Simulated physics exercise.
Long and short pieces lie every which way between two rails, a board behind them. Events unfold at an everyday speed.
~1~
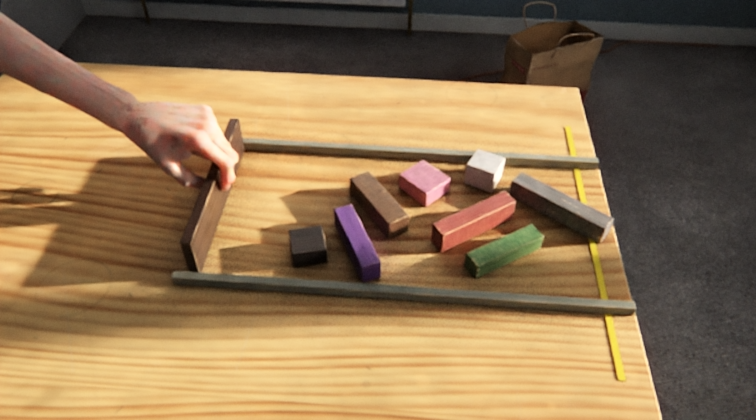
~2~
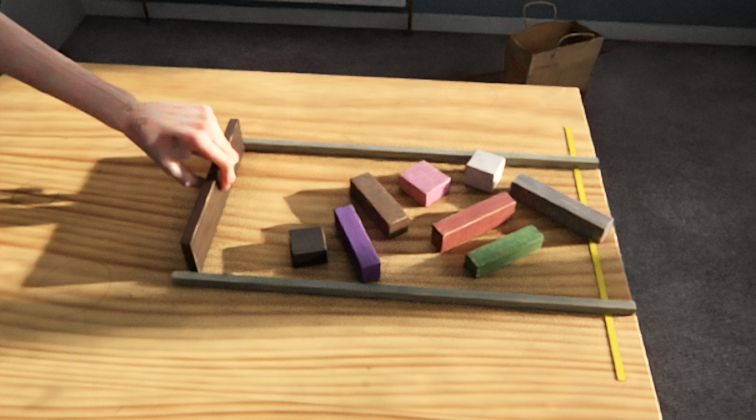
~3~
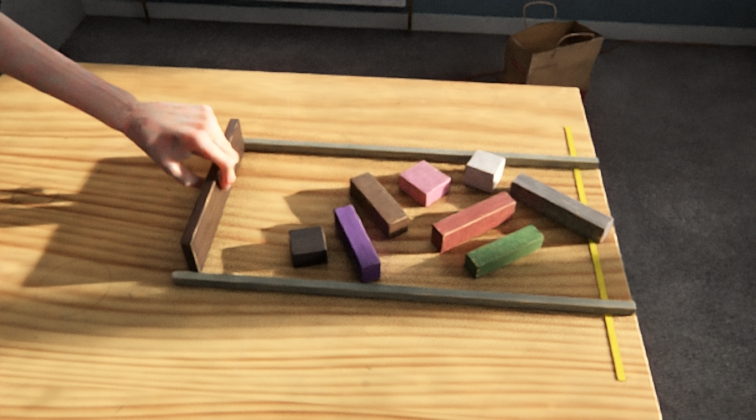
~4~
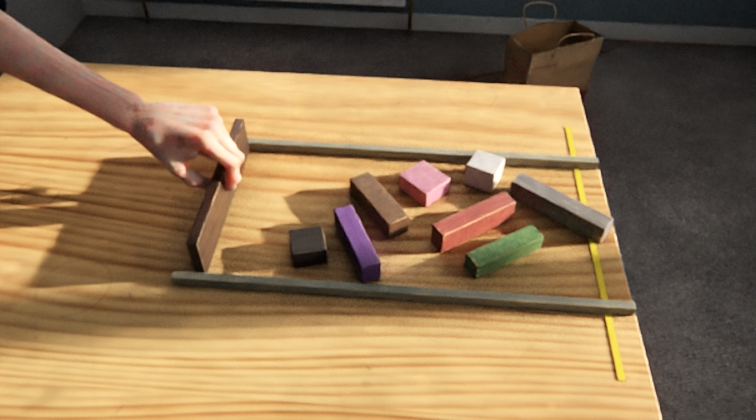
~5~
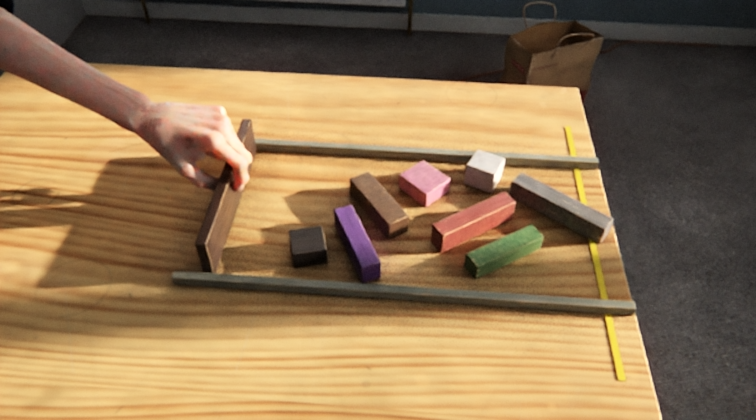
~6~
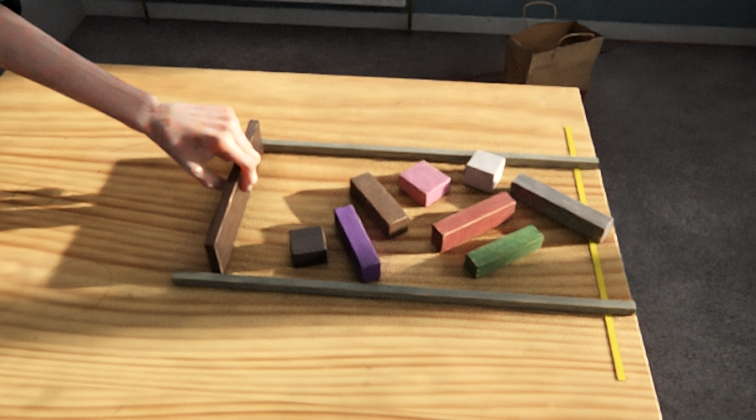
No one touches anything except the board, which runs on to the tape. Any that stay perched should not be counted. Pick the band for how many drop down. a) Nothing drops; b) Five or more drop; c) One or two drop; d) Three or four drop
Answer: B.
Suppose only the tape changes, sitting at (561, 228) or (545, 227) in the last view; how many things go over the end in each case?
In that order 4 and 2.
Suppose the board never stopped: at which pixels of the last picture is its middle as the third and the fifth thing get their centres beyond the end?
I'd put the first at about (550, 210) and the next at about (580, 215).
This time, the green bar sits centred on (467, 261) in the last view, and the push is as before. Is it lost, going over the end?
In the end it falls away.
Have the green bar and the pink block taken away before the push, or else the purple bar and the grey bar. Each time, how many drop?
Going first to second: 4 and 4.
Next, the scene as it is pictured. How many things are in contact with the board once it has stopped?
It's touching 1 at the end.
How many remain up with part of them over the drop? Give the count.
Overhang count: 1.
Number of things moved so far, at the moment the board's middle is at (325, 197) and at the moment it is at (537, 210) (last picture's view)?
That makes 2 at the first spot and 8 at the second.
Early on, none off yet; grey bar at rest near (559, 207); green bar at rest near (504, 251); white block at rest near (484, 171).
Finally, the number that fall off is five or more; lost, purple bar, brown bar, pink block, red bar, white block, green bar and grey bar.
